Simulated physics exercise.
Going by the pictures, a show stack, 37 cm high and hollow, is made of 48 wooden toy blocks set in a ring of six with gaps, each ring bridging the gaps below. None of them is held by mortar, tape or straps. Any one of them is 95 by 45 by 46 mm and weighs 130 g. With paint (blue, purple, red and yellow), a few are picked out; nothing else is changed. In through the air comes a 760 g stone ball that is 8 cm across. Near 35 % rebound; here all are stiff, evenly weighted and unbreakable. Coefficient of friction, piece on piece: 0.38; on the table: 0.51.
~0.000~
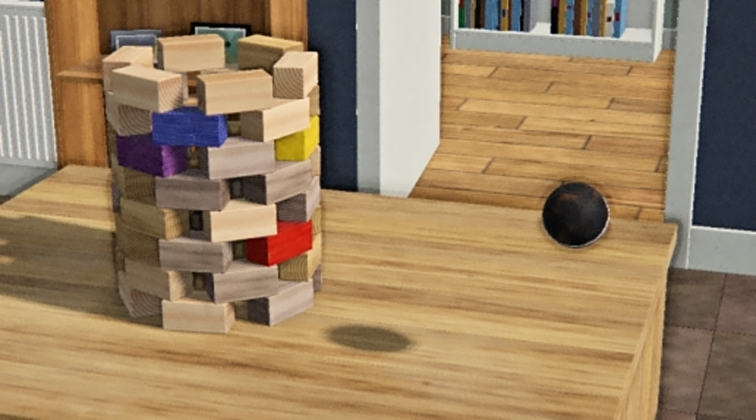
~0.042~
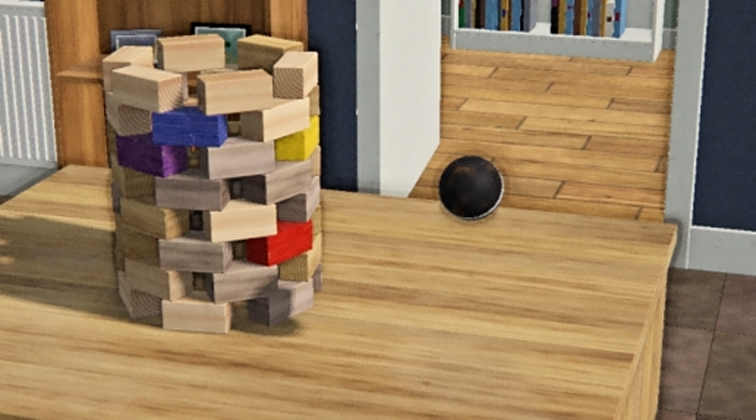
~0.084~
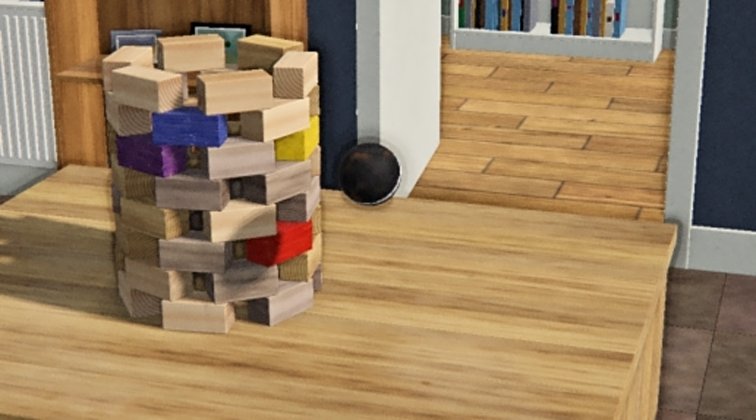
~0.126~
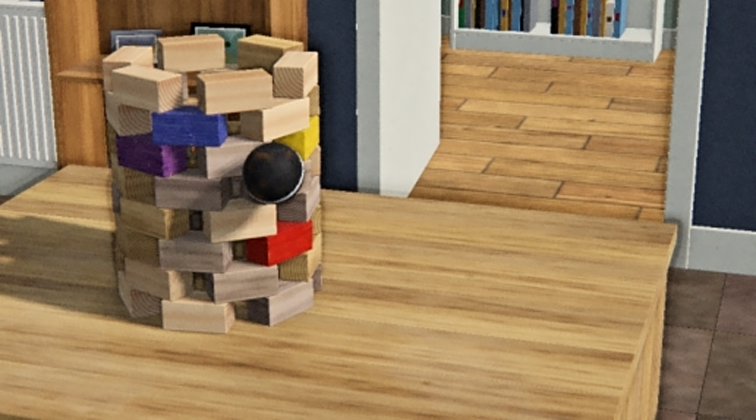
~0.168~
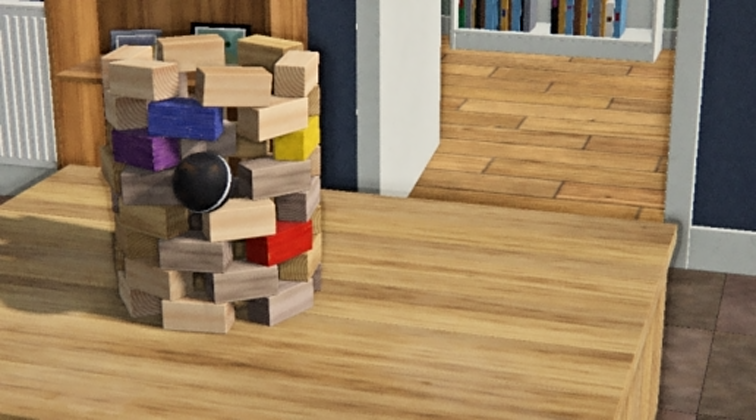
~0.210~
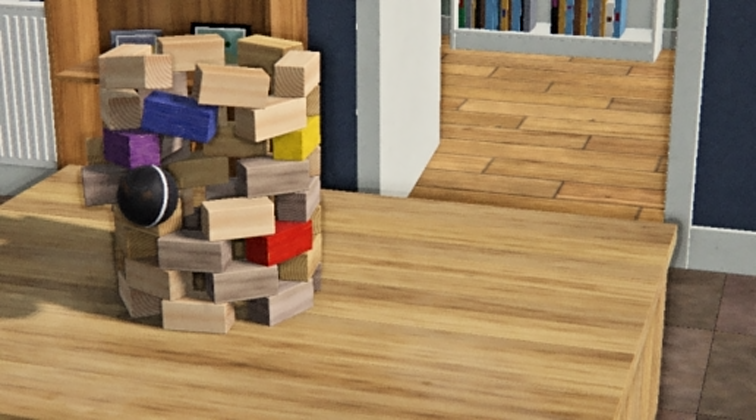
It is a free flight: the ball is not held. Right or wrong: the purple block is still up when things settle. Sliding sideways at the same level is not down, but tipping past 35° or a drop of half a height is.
Wrong, it comes down.
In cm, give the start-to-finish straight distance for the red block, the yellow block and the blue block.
Approx. shifts in cm - red: 0; yellow: 0; blue: 26.
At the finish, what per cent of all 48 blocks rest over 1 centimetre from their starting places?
The share is 30 per cent.
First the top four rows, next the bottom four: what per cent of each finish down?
For the top it's 50 in a hundred, for the bottom 0 in a hundred.
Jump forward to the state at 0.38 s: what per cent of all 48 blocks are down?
By then 20 %.
After 0.38 s, ball still moving; 10 of the 48 blocks down; purple block leaning 34°, 48 mm lower; blue block leaning 16°, 12 cm lower.
After 0.70 s, ball still moving; 13 of the 48 blocks down; purple block on its side; blue block on its side.
By the end (1.4 s), ball rolling away; 13 of the 48 blocks down; purple block on its side; blue block on its side; yellow block unmoved. As the last picture would show them, middles, blue block near (188, 276).
